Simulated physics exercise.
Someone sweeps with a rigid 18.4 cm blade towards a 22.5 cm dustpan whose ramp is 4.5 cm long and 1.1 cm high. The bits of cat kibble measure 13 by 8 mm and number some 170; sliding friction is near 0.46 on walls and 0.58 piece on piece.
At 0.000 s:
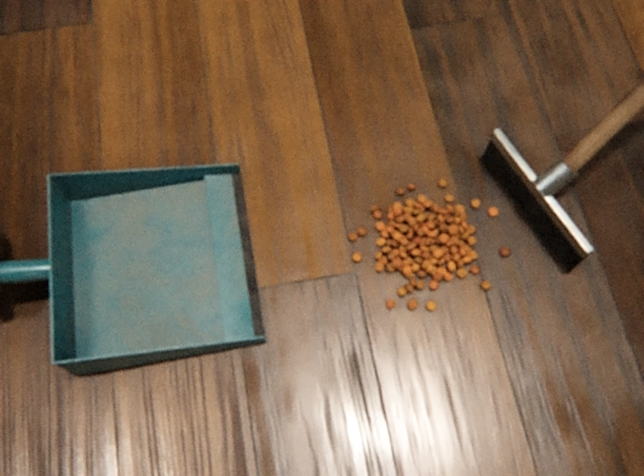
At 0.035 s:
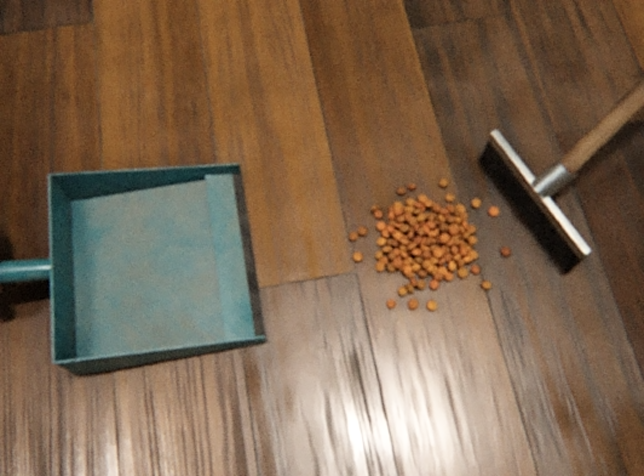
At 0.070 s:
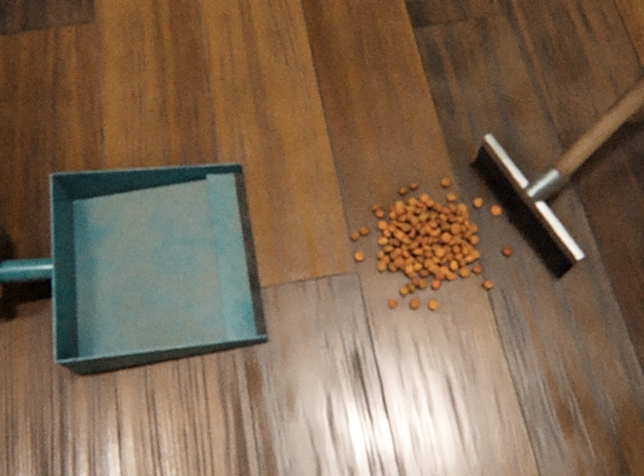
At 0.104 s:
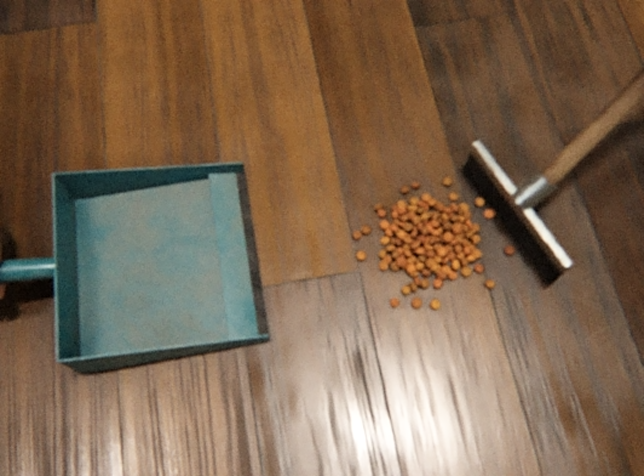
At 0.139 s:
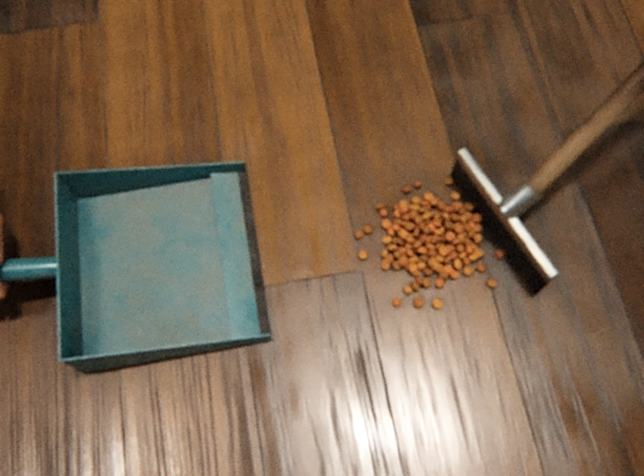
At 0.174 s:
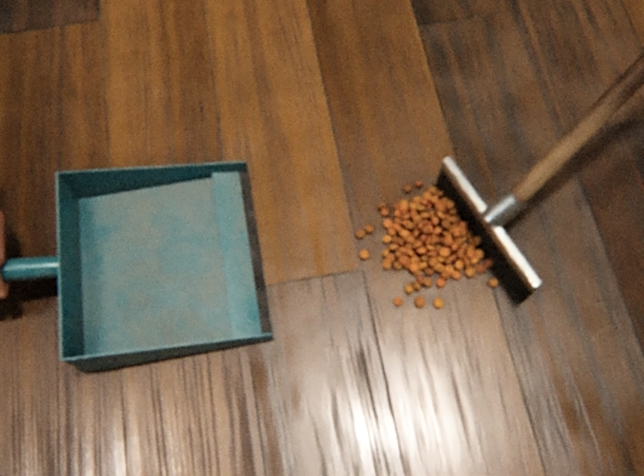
On a dark brown wooden plank floor with a patch of glare, seen from above at a slight angle, a small area is set for sweeping. A teal dustpan lies at left, a loose pile of orange-brown kibble sits right of centre, and a flat blade on a wooden handle is at right. The blade slides left into the pile's edge, nudging pieces together, while the view drifts very slightly.
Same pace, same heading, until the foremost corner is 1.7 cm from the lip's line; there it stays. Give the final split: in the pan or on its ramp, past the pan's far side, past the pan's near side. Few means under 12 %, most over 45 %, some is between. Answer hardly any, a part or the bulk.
Pan a part, far side hardly any, near side a part.
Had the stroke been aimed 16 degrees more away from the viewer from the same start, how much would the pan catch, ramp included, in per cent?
In that case some 15 per cent.
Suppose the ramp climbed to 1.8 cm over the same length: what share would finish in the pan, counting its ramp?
In that case some 15 per cent.
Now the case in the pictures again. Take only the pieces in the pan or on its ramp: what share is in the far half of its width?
Some 0 per cent.
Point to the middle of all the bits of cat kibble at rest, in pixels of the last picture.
At about (277, 324).
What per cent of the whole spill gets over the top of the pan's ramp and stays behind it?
Roughly 5 per cent.
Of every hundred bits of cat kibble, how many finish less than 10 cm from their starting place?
Roughly 5 per cent.
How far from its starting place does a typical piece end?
Some 22 cm.
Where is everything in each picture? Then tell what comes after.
In the first picture, blade from (585, 253) to (496, 137), moved 0.0 cm, 0 of the pieces shifted so far; middle of the pieces at (421, 240); pan at (147, 271).
In the second picture, blade from (583, 254) to (494, 138), moved 0.4 cm, 0 of the pieces shifted so far; middle of the pieces at (422, 240).
In the third picture, blade from (576, 259) to (487, 142), moved 1.7 cm, 0 of the pieces shifted so far; middle of the pieces at (423, 239).
In the fourth picture, blade from (564, 267) to (476, 148), moved 3.7 cm, 1 of the pieces shifted so far; middle of the pieces at (425, 239).
In the fifth picture, blade from (549, 276) to (461, 157), moved 6.1 cm, 4 of the pieces shifted so far; middle of the pieces at (427, 238).
In the sixth picture, blade from (534, 286) to (446, 165), moved 8.4 cm, 66 of the pieces shifted so far; middle of the pieces at (427, 239); pan at (155, 268). Its pace works out near 0.68 m/s, heading 20 degrees towards the viewer's side.
Then, at 0.35 s, middle of the blade 16 cm from the lip; 0 % over the lip, far side 0 %, near side 10 %.
Then, at 0.47 s, middle of the blade 8 cm from the lip; 0 % over the lip, far side 0 %, near side 30 %.
After 0.72 s, middle of the blade 5 cm from the lip; 25 % over the lip, far side 0 %, near side 40 %.
In the end, at 1.2 s, pan 25 %, far side 0 %, near side 40 %, in front of the lip or behind the blade 35 %.
